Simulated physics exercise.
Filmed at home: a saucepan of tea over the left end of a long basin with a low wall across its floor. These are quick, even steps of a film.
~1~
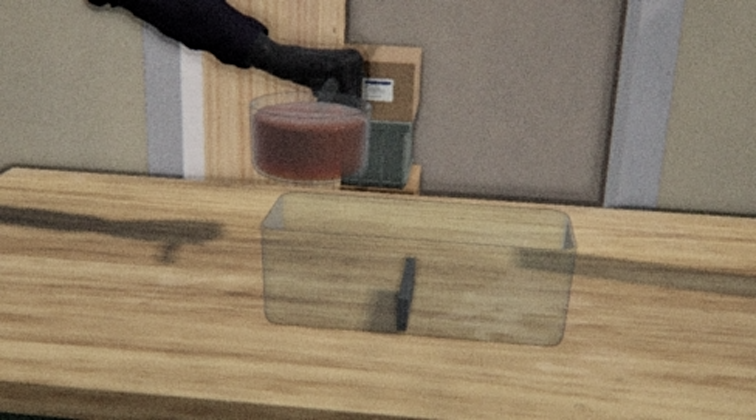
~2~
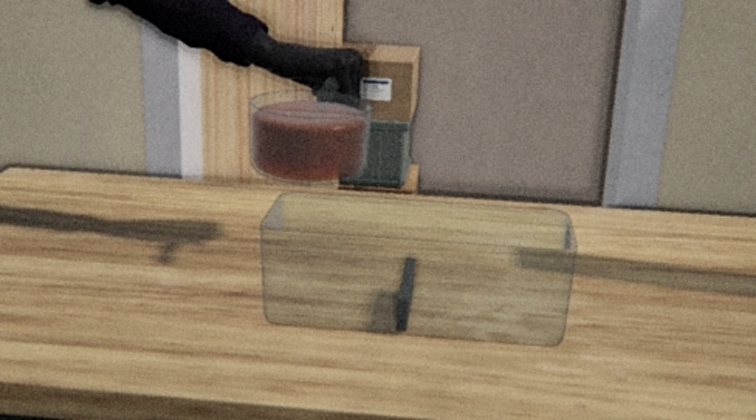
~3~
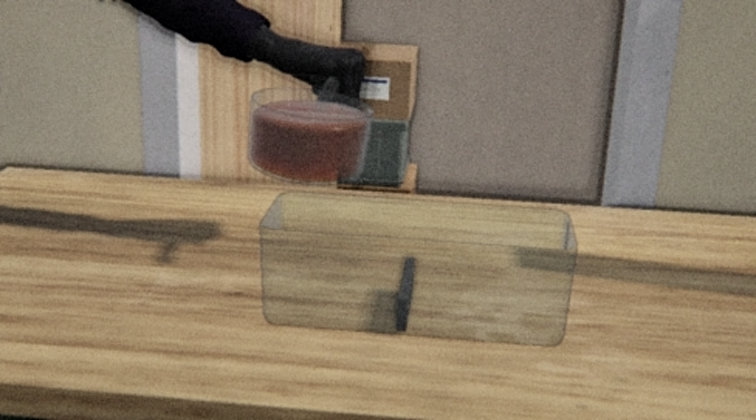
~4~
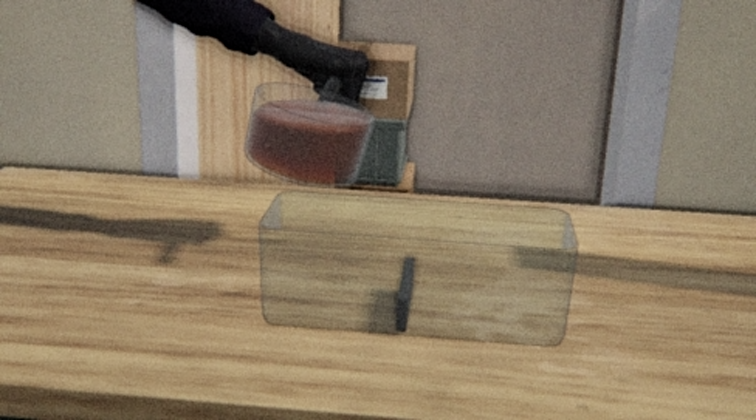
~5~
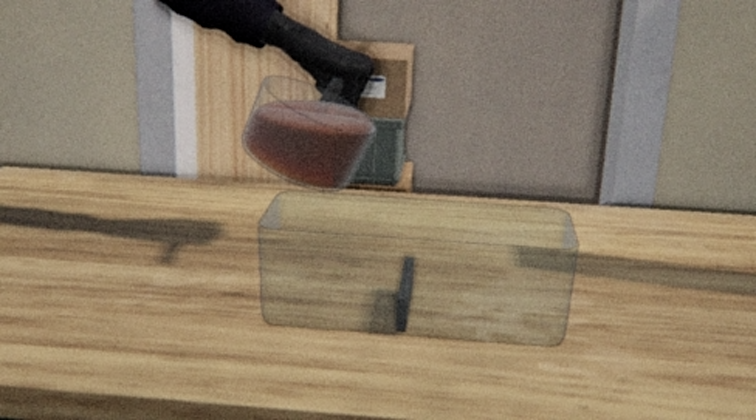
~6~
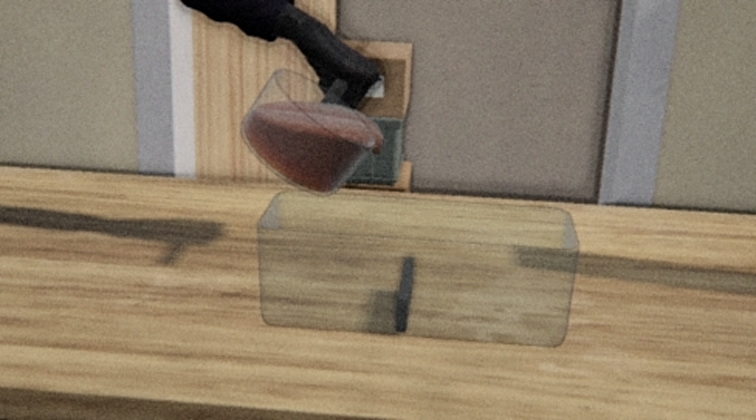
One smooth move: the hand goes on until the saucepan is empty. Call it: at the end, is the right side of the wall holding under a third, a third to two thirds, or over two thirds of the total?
The right side holds a third to two thirds of the total.
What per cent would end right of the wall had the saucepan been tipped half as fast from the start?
About 60 per cent.
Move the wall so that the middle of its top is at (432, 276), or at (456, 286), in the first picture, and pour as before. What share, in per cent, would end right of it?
It would come to roughly 15 per cent the first time and roughly 20 per cent the second.
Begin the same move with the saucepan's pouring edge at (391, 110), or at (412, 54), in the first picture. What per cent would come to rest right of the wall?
About 65 per cent, then about 85 per cent.
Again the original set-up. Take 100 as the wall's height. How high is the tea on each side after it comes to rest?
On the left it is 60 per cent, on the right 40.
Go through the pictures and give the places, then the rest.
In the first picture, tilt 0°; pouring edge (370, 110); surface from (255, 110) to (368, 117); the long basin's rim runs from (272, 211) to (572, 232); the wall's top is at (407, 278).
In the second picture, tilt 2°; pouring edge (370, 111); surface from (255, 109) to (368, 117).
In the third picture, tilt 6°; pouring edge (372, 115); surface from (255, 108) to (370, 118).
In the fourth picture, tilt 13°; pouring edge (374, 122); surface from (256, 108) to (372, 120).
In the fifth picture, tilt 23°; pouring edge (375, 133); surface from (254, 111) to (376, 126); 1 per cent is over the edge.
In the sixth picture, tilt 34°; pouring edge (374, 145); surface from (252, 109) to (372, 135); 6 per cent is over the edge.
A moment on, the tilt is 99° and 25 per cent is still to pour, 20 is left of the wall and 30 right of it.
Next, the tilt is 110° and 4 per cent is still to pour, 50 is left of the wall and 41 right of it.
Then the tilt is 110° and 0 per cent is still to pour, 55 is left of the wall and 42 right of it.
Later the tilt is 110° and 0 per cent is still to pour, 56 is left of the wall and 43 right of it.
Finally, 55 per cent lies left of the wall, 43 right of it and 2 outside.
